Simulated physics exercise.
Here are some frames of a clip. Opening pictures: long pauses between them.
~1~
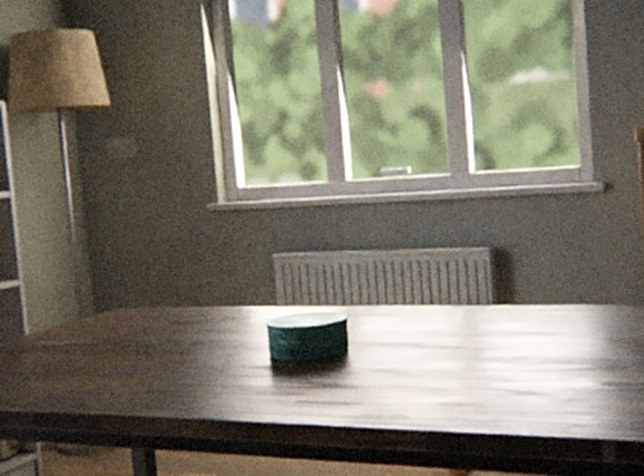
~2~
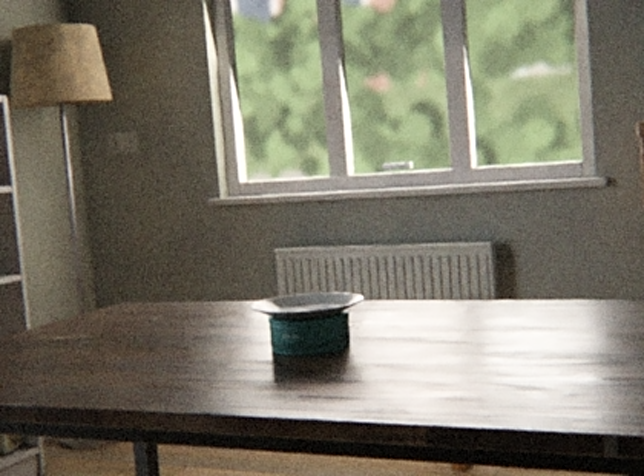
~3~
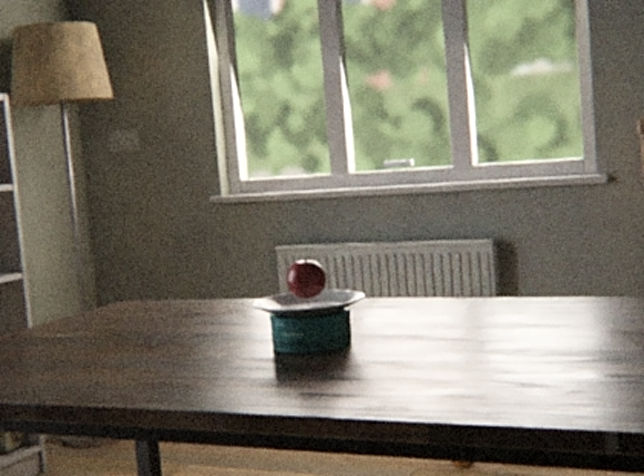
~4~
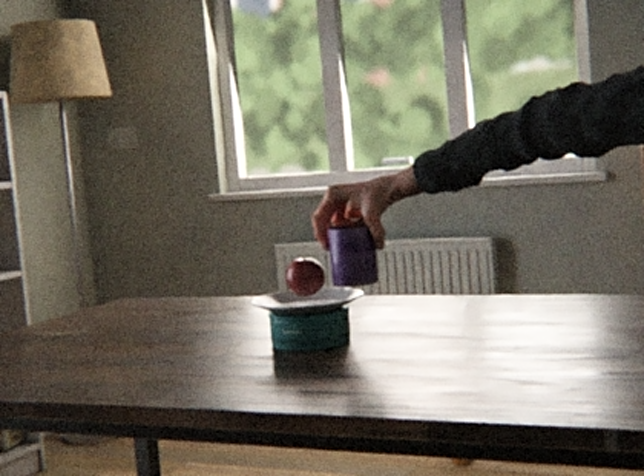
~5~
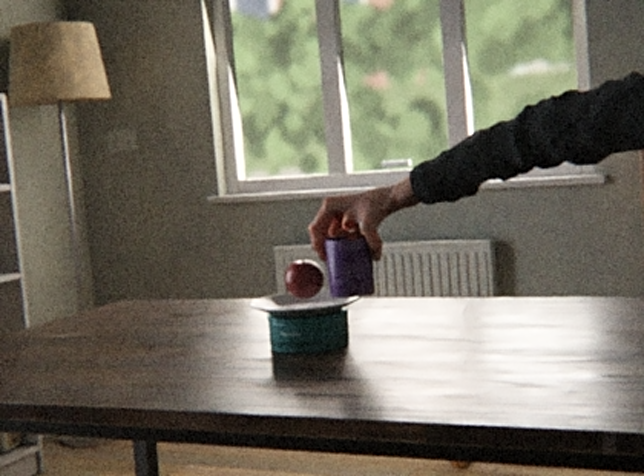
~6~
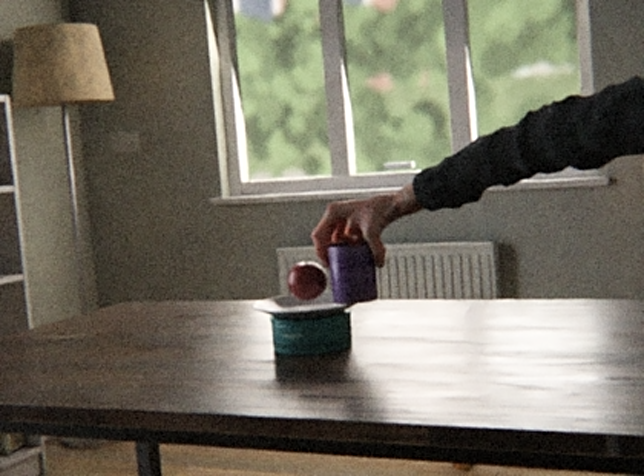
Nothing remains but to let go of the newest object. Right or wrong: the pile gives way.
Wrong.
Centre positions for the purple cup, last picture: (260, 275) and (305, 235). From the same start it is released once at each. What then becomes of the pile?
On the first release the pile stays intact, while on the second it caves in.
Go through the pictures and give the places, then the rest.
In the first frame, the last thing is not in view yet; turquoise tub (308, 336).
In the second frame, the last thing is not in view yet; white plate (307, 307).
In the third frame, the last thing is not in view yet; red apple (307, 279).
The fourth frame shows still above its spot; purple cup (354, 255); turquoise tub (310, 326).
The fifth frame shows still above its spot; purple cup (350, 266); white plate (306, 305).
The sixth frame shows set down, still held; purple cup (354, 273); red apple (307, 281).
Then, 0.20 s past the last view, nothing moves.
Then, 0.50 s past the last view, purple cup resting near (354, 273).
Finally, all 4 still in place. Final places as the last picture's camera would see them, purple cup near (354, 273). The pile keeps its balance.
